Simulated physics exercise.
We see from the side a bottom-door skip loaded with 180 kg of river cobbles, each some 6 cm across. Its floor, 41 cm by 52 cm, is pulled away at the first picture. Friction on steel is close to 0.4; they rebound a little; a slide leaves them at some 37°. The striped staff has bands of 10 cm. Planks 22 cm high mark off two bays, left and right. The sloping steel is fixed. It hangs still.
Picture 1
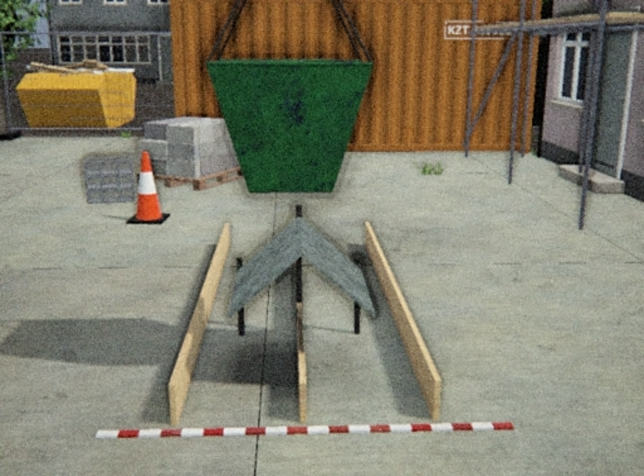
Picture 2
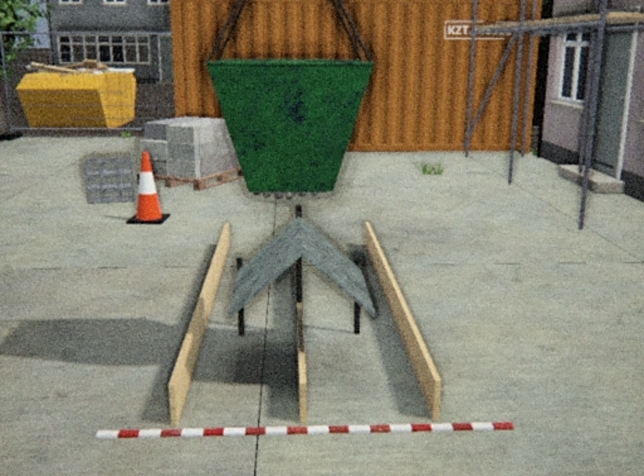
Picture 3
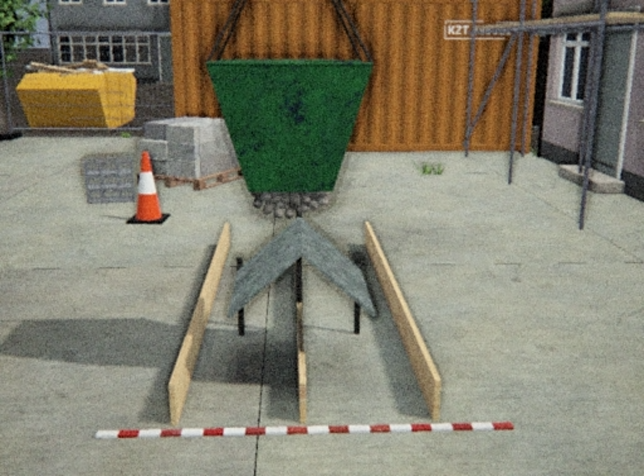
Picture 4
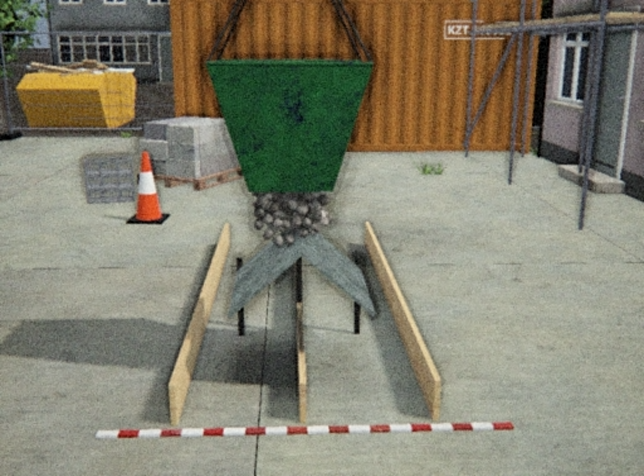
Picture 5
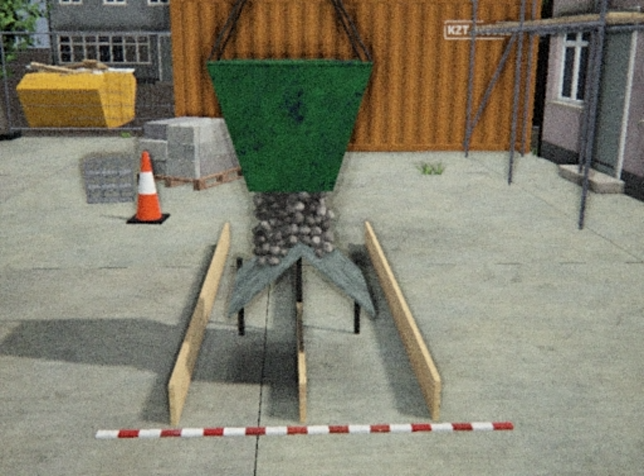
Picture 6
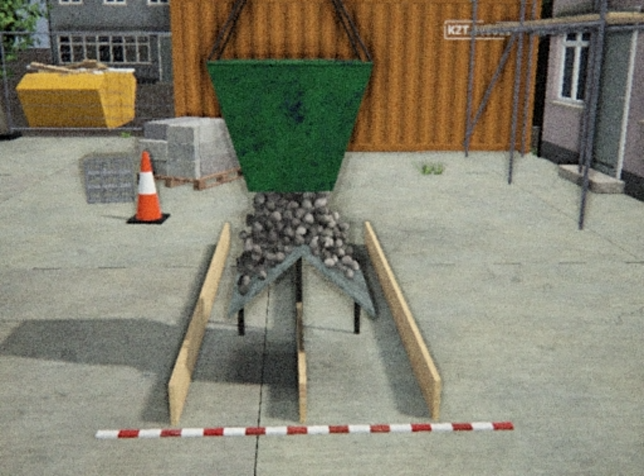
In a paved yard, grey cobbles dropped from the bottom of a hanging green skip onto a peaked slide between wooden boards, then spread down both its slopes while the skip hung still.
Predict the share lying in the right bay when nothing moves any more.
Some 28 per cent of it.
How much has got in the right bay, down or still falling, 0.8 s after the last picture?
About 30 per cent by then.
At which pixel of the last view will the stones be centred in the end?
Around (226, 364).
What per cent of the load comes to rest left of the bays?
Some 25 per cent of the load.
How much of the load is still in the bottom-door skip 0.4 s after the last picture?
About 0 per cent.
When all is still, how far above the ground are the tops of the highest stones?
Some 16 cm high.
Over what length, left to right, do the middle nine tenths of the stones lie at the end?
Roughly 250 cm.
Then, 0.4 s after the last picture, 0 % in the bottom-door skip, 27 % on the steel, 15 % falling or lying left of the bays, 31 % falling or lying in the left bay, 24 % falling or lying in the right bay, 3 % falling or lying right of the bays; the stones farthest right are at (452, 343).
Then, 0.8 s after the last picture, 0 % in the bottom-door skip, 26 % falling or lying left of the bays, 36 % falling or lying in the left bay, 28 % falling or lying in the right bay, 10 % falling or lying right of the bays; the stones farthest right are at (542, 362).
Then, 1.4 s after the last picture, 0 % in the bottom-door skip, 27 % falling or lying left of the bays, 35 % falling or lying in the left bay, 28 % falling or lying in the right bay, 10 % falling or lying right of the bays; the stones farthest right are at (632, 386).
Then, 2.3 s after the last picture, 0 % in the bottom-door skip, 27 % falling or lying left of the bays, 35 % falling or lying in the left bay, 28 % falling or lying in the right bay, 10 % falling or lying right of the bays; the stones farthest right are at (643, 388).
Then, 4.2 s after the last picture, 0 % in the bottom-door skip, 27 % left of the bays, 35 % in the left bay, 28 % in the right bay, 10 % right of the bays; the stones farthest right are at (643, 388).
